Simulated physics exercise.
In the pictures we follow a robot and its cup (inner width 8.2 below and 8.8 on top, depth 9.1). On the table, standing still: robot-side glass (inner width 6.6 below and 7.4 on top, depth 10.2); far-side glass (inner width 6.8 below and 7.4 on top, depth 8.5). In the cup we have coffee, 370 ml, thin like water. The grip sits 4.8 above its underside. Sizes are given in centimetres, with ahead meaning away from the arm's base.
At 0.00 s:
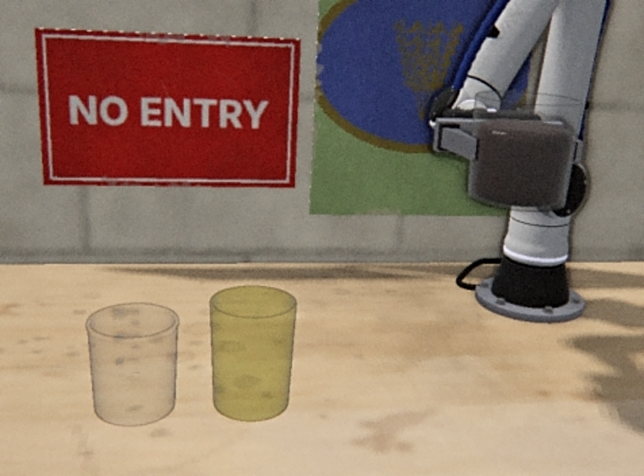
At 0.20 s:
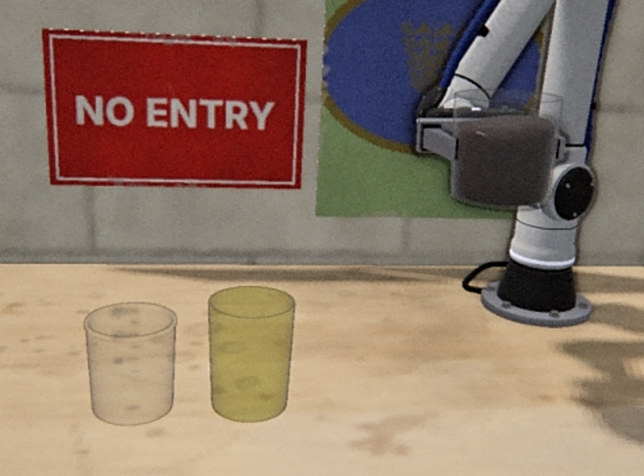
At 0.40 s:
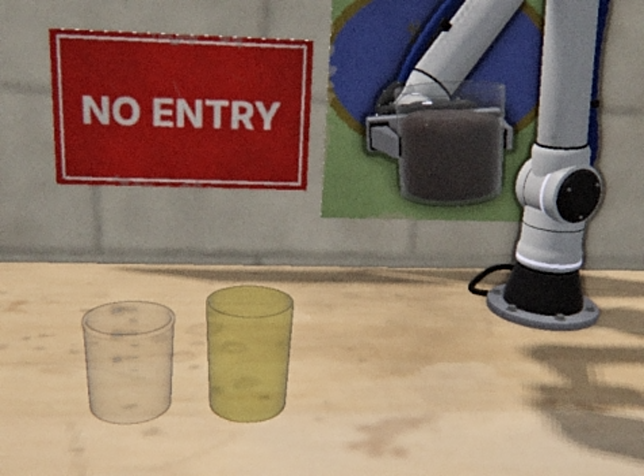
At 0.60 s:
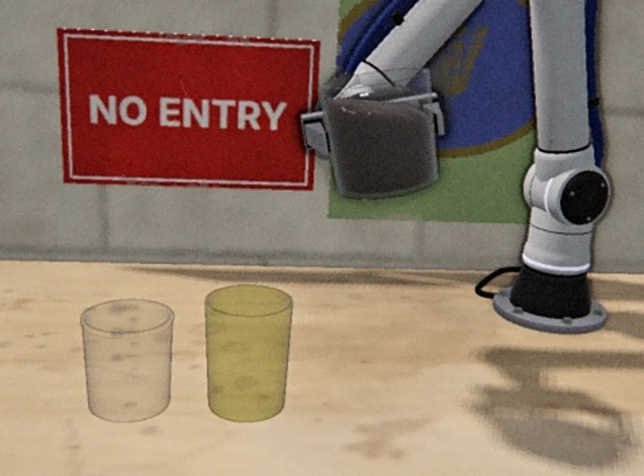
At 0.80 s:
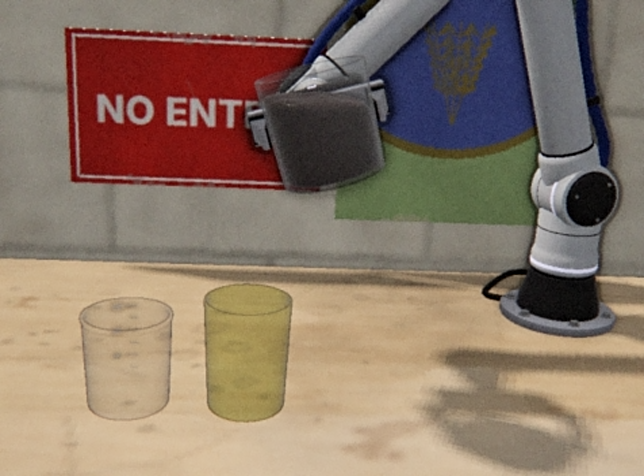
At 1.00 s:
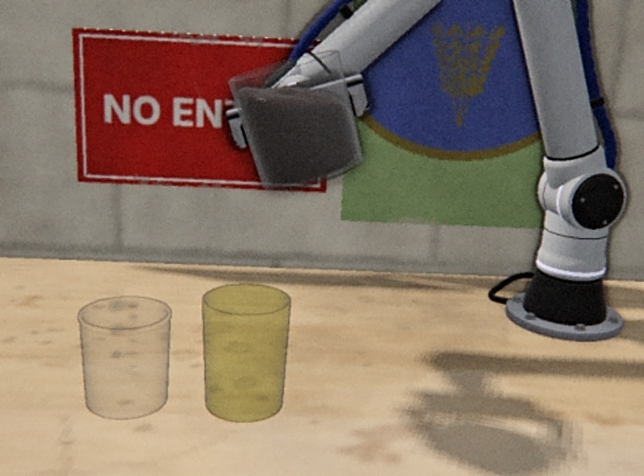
On a light wooden tabletop before a gray block wall with a red "NO ENTRY" sign, a robot arm carries a cup of dark liquid leftward, gradually tilting it, while a clear glass and a yellow glass stand still.
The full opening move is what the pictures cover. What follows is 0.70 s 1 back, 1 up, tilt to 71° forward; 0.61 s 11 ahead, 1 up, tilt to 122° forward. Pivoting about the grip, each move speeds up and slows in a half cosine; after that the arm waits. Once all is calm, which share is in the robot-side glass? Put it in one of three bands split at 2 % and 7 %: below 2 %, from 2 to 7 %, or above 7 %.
Band: Below 2 %.
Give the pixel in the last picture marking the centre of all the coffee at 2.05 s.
Around (168, 244).
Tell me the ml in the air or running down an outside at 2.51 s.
0 ml.
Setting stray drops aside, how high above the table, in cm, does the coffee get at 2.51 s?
Up to some 5 cm.
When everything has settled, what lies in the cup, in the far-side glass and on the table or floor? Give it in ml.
Near 0 ml first, 140 ml second and 220 ml third.
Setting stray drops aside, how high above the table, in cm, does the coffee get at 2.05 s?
Roughly 27 centimetres high.
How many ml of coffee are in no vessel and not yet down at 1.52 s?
It comes to close to 30 ml.
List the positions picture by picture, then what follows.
The cup middle at (522, 151), level; upper third of the coffee around (523, 137), from x 475 to 570, top at y 120; 370 ml in the cup, in the first frame.
The cup middle at (503, 150), tilted 2° forward; upper third of the coffee around (509, 134), from x 455 to 555, top at y 115, in the second frame.
The cup middle at (450, 144), tilted 6° forward; upper third of the coffee around (452, 128), from x 400 to 500, top at y 110, in the third frame.
The cup middle at (381, 134), tilted 12° forward; upper third of the coffee around (376, 118), from x 330 to 430, top at y 100, in the fourth frame.
The cup middle at (323, 126), tilted 16° forward; upper third of the coffee around (319, 109), from x 265 to 380, top at y 90, in the fifth frame.
The cup middle at (299, 122), tilted 18° forward; upper third of the coffee around (291, 105), from x 235 to 355, top at y 85; 370 ml in the cup, in the sixth frame.
After 1.52 s, tilted 63° forward, liquid up to 29 above the table; 335 ml in the cup, 30 ml in the air or running down outside.
After 2.05 s, tilted 102° forward, liquid up to 63 above the table; 145 ml in the cup, 140 ml in the far-side glass, 30 ml on the table or floor, 50 ml in the air or running down outside.
After 2.51 s, tilted 122° forward, liquid up to 14 above the table; 220 ml on the table or floor, 145 ml in the far-side glass.
After 3.31 s, tilted 122° forward, liquid up to 4 above the table; 220 ml on the table or floor, 145 ml in the far-side glass.
In the end, 220 ml on the table or floor, 145 ml in the far-side glass. That is 0 % in the robot-side glass.
